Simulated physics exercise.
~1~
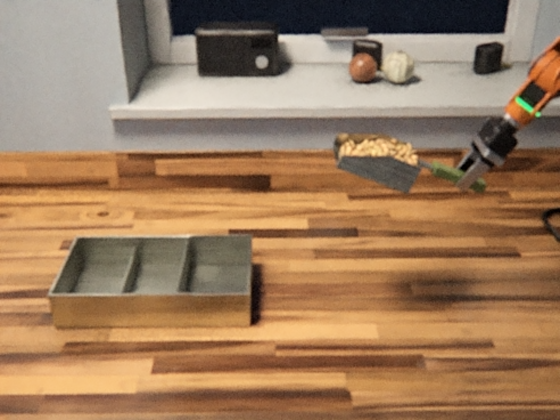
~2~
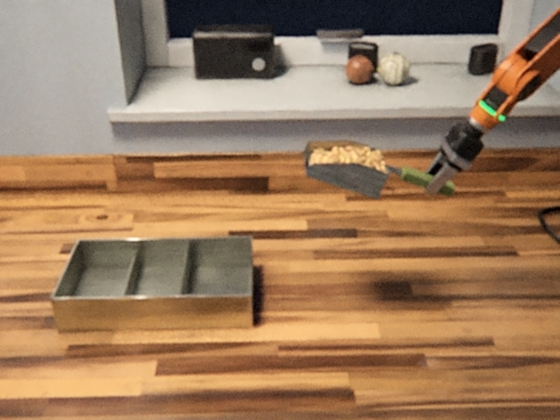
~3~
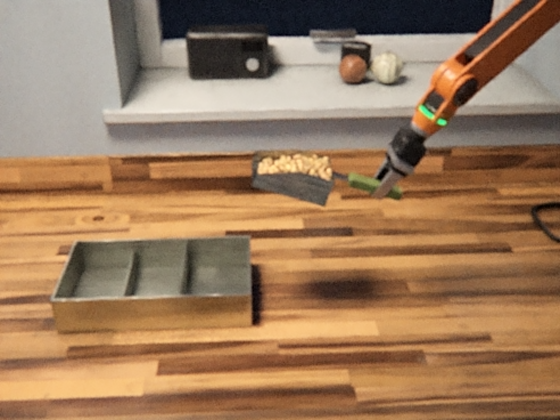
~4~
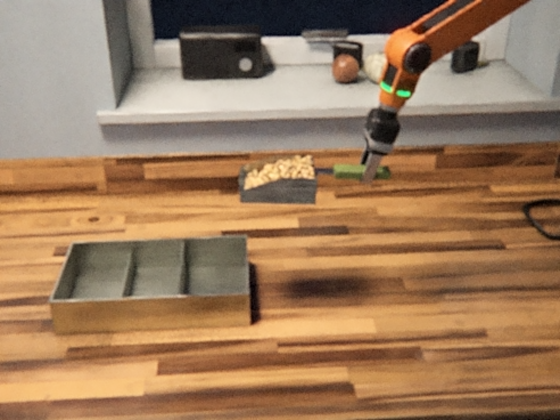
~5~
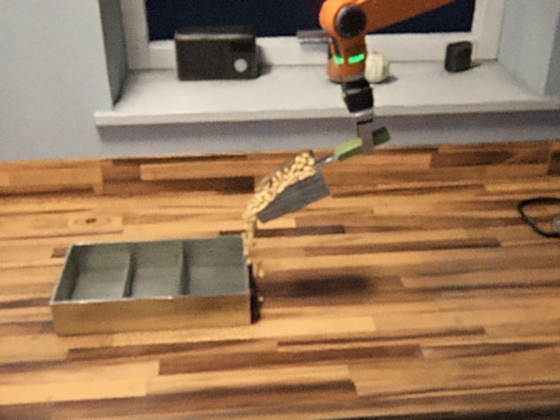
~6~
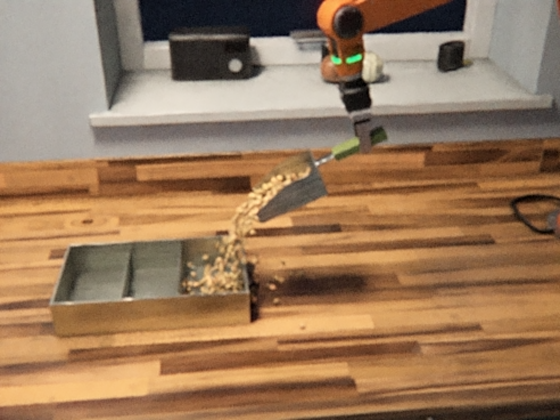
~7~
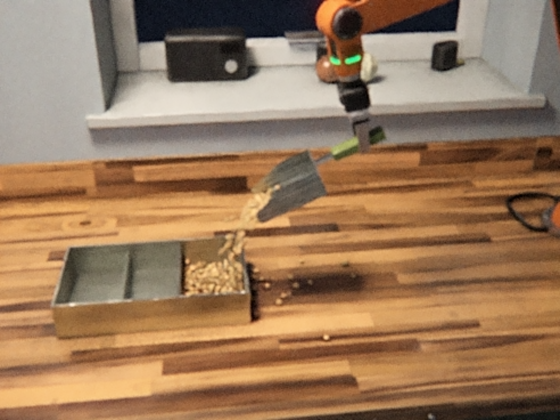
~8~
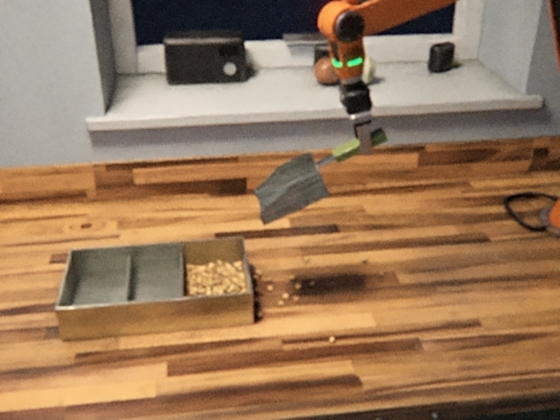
The video shows an orange robot arm carrying a scoop of dried chickpeas leftward over a wooden table, then tipping it so they pour into the right compartment of a divided box, with a few scattered on the table beside it as the emptied scoop stays tilted above.
